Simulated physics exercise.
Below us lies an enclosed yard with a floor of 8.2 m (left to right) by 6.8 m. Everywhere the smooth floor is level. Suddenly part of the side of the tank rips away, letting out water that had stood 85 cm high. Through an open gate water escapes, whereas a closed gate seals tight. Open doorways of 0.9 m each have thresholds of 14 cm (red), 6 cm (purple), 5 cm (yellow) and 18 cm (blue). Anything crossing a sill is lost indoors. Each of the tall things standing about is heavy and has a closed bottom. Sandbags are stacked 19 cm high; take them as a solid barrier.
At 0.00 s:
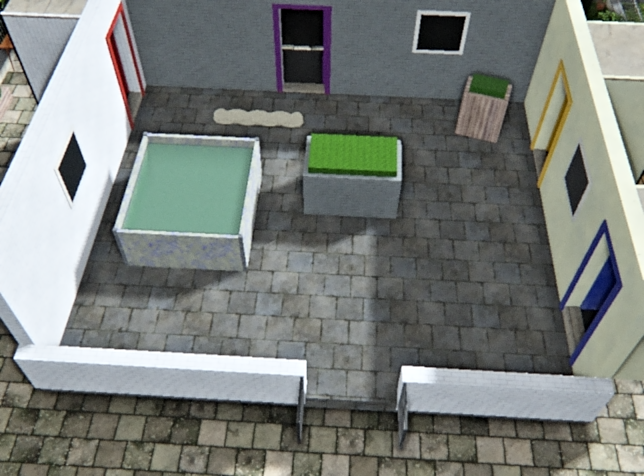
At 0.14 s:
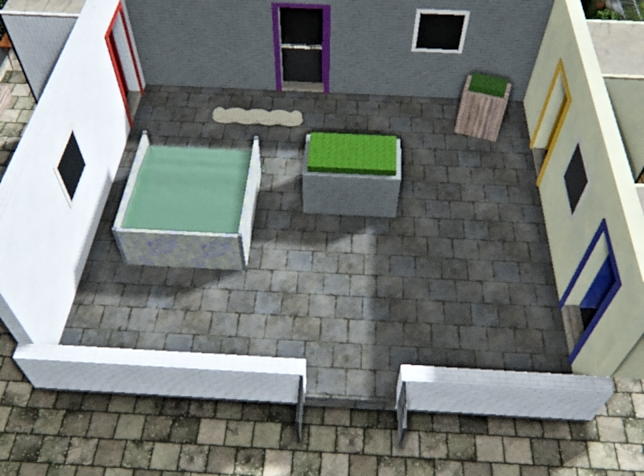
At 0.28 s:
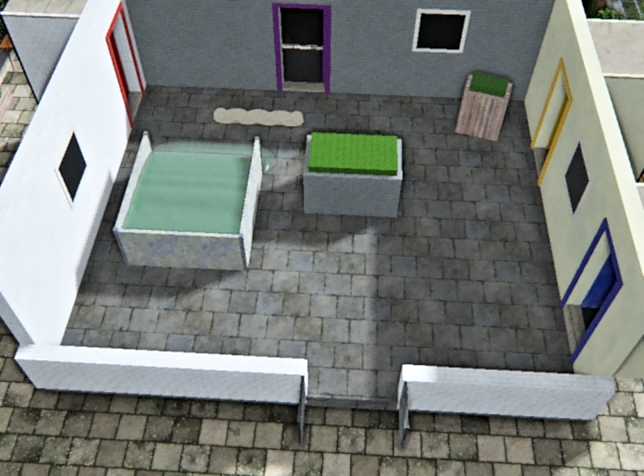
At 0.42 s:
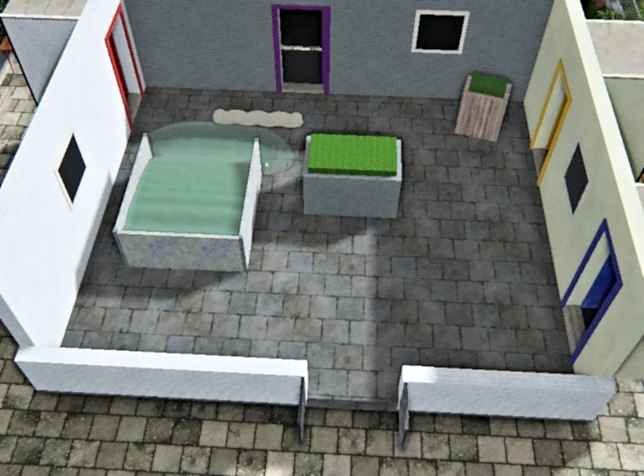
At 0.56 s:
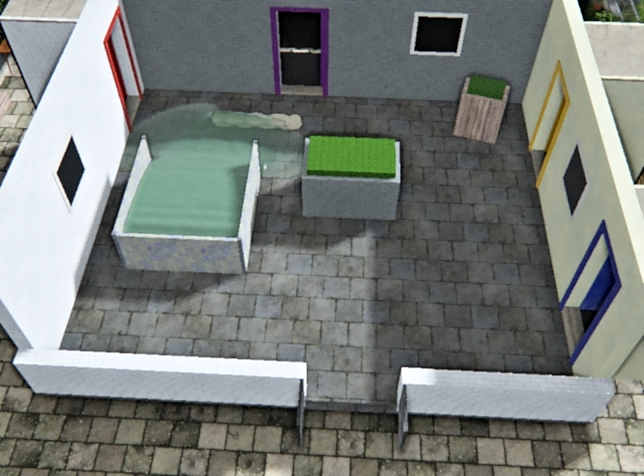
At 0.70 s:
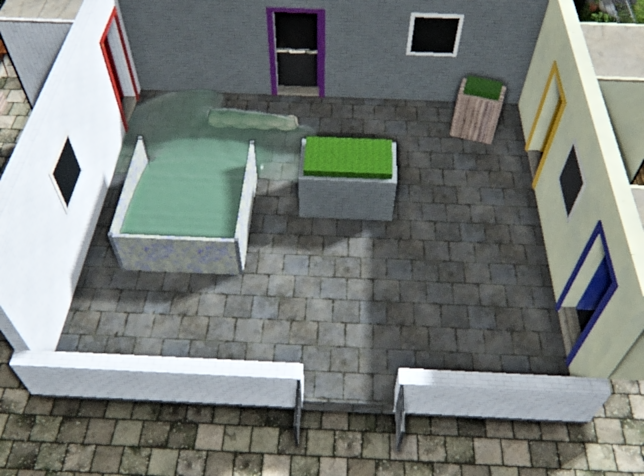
Pale green water pouring from the far side of a walled tank and spreading across grey paving around low sandbags.
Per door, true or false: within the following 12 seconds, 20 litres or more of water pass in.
Red door: True. Purple door: True. Yellow door: True. Blue door: False.
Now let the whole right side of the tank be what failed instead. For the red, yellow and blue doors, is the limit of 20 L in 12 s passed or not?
Then it goes red fine, yellow too high, blue too high.
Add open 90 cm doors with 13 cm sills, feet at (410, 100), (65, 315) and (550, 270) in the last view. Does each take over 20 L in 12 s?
Taking them in order, the first gets too little, the second too little and the third too little.
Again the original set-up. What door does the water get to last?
It's the blue door that comes last.
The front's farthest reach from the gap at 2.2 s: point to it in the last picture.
Near (450, 105).
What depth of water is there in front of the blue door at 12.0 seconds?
I'd say close to 10.0 cm.
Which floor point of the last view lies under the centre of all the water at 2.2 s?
At about (218, 154).
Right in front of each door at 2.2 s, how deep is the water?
Readings (cm): Red = 37; purple = 17; yellow = 0; blue = 0.
After 1.4 s water covers 25 % of the floor and is deepest (62 cm) near (140, 93); red door 22 cm at the sill, 0 L in, purple door 10 cm at the sill, 2 L in, yellow door not reached, blue door not reached.
After 2.2 s water covers 30 % of the floor and is deepest (51 cm) near (148, 94); red door 37 cm at the sill, 89 L in, purple door 17 cm at the sill, 40 L in, yellow door not reached, blue door not reached.
After 3.5 s water covers 45 % of the floor and is deepest (31 cm) near (140, 93); red door 29 cm at the sill, 234 L in, purple door 14 cm at the sill, 91 L in, yellow door 8 cm at the sill, 0 L in, blue door not reached.
After 7.0 s water covers 80 % of the floor and is deepest (17 cm) near (561, 398); red door 10 cm at the sill, 301 L in, purple door 7 cm at the sill, 132 L in, yellow door 13 cm at the sill, 121 L in, blue door 5 cm at the sill, 0 L in.
After 12.0 s water covers 95 % of the floor and is deepest (12 cm) near (561, 398); red door 6 cm at the sill, 302 L in, purple door 3 cm at the sill, 134 L in, yellow door 7 cm at the sill, 171 L in, blue door 10 cm at the sill, 0 L in.
